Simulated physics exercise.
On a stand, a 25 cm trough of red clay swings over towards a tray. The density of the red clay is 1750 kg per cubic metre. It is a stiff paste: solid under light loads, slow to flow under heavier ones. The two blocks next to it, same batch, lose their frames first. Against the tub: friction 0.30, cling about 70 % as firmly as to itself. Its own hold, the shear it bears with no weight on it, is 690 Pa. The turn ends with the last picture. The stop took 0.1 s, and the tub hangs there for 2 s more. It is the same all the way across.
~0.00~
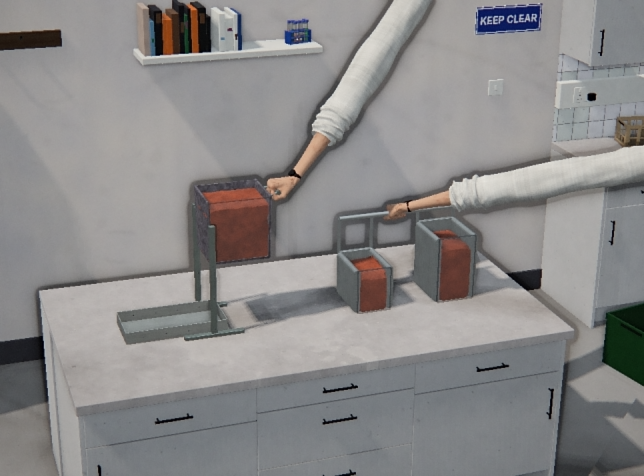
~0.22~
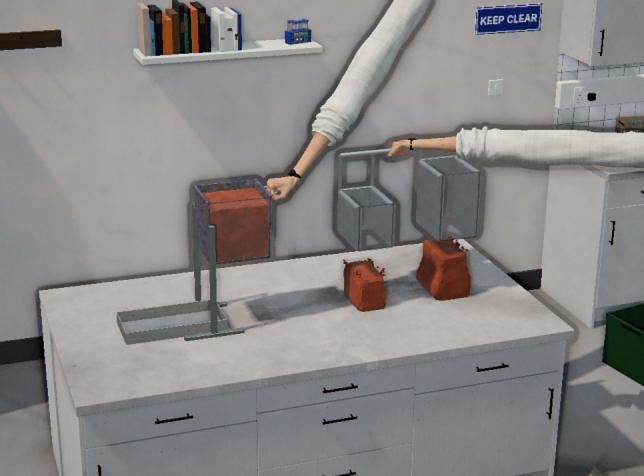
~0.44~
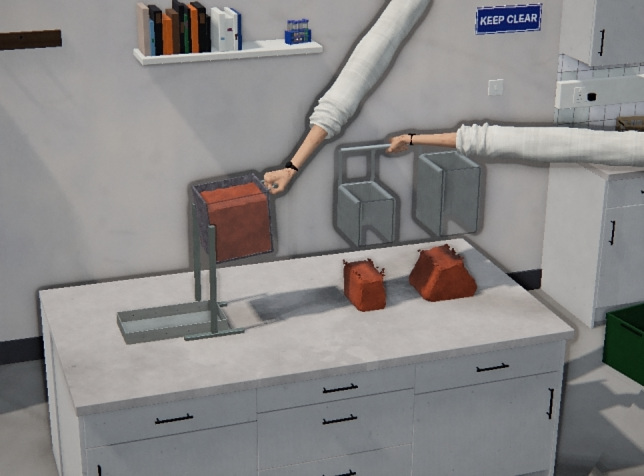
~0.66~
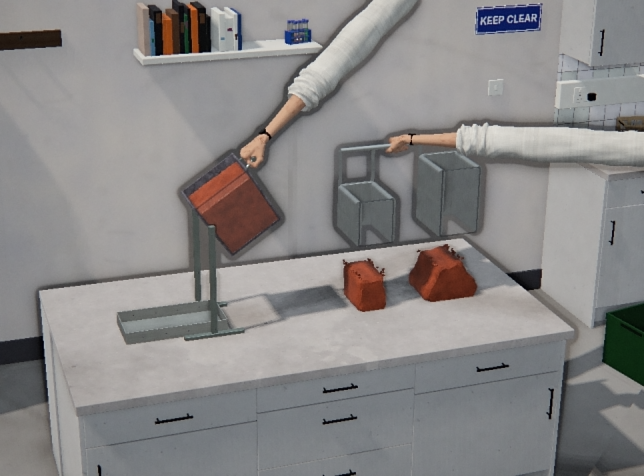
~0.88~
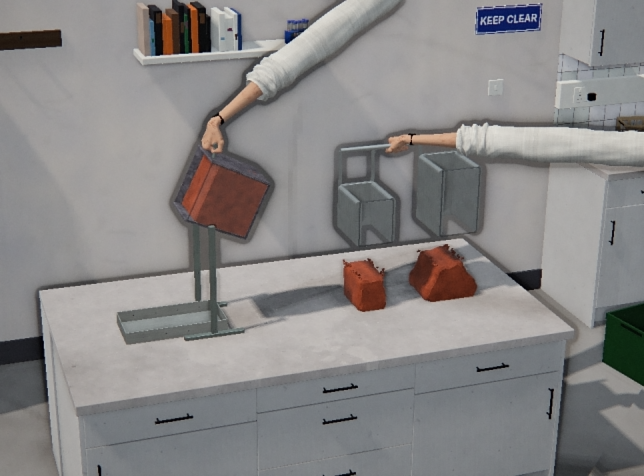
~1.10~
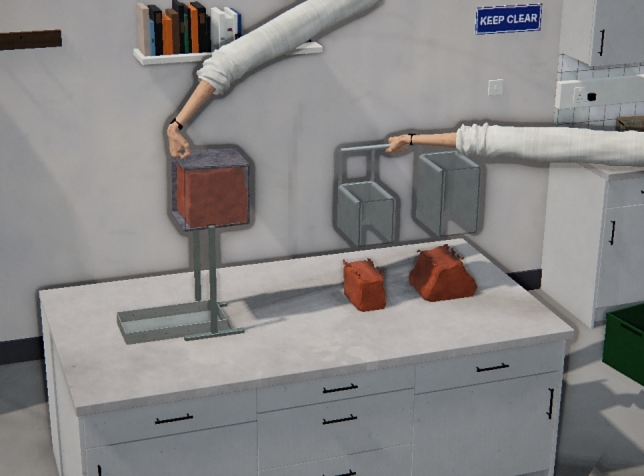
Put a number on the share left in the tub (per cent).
The share left in the tub is near 63 %.
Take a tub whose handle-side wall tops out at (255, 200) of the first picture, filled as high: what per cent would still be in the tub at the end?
In that case some 100 per cent.
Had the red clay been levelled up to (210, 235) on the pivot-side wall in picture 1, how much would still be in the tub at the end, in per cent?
Then about 100 %.
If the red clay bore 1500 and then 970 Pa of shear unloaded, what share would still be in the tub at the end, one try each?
In turn about 100 %, 100 %.
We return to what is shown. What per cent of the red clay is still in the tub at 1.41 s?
About 80 %.
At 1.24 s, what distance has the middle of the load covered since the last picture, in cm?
Some 3 cm.
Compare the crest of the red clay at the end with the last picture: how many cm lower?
Roughly 7 cm.
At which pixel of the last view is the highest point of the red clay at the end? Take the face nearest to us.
Around (209, 190).
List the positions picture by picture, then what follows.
In the first picture, handle-side rim at (269, 197), tilt 0 degrees; crest of the red clay at (260, 205); block heights 15 cm, 24 cm (left to right).
In the second picture, handle-side rim at (269, 197), tilt 0 degrees; crest of the red clay at (260, 205); block heights 15 cm, 21 cm (left to right).
In the third picture, handle-side rim at (267, 191), tilt 6 degrees; crest of the red clay at (262, 200); block heights 15 cm, 17 cm (left to right).
In the fourth picture, handle-side rim at (246, 171), tilt 33 degrees; crest of the red clay at (247, 179); block heights 15 cm, 17 cm (left to right).
In the fifth picture, handle-side rim at (211, 163), tilt 65 degrees; crest of the red clay at (218, 168); block heights 15 cm, 17 cm (left to right).
In the sixth picture, handle-side rim at (184, 170), tilt 89 degrees; crest of the red clay at (238, 168); block heights 15 cm, 17 cm (left to right).
After 1.24 s, the tub is at 89 degrees and holds 97 %.
After 1.41 s, the tub is at 89 degrees and holds 80 %.
After 1.58 s, the tub is at 89 degrees and holds 69 %.
After 1.75 s, the tub is at 89 degrees and holds 64 %.
After 3.10 s, the tub is at 89 degrees and holds 63 %.
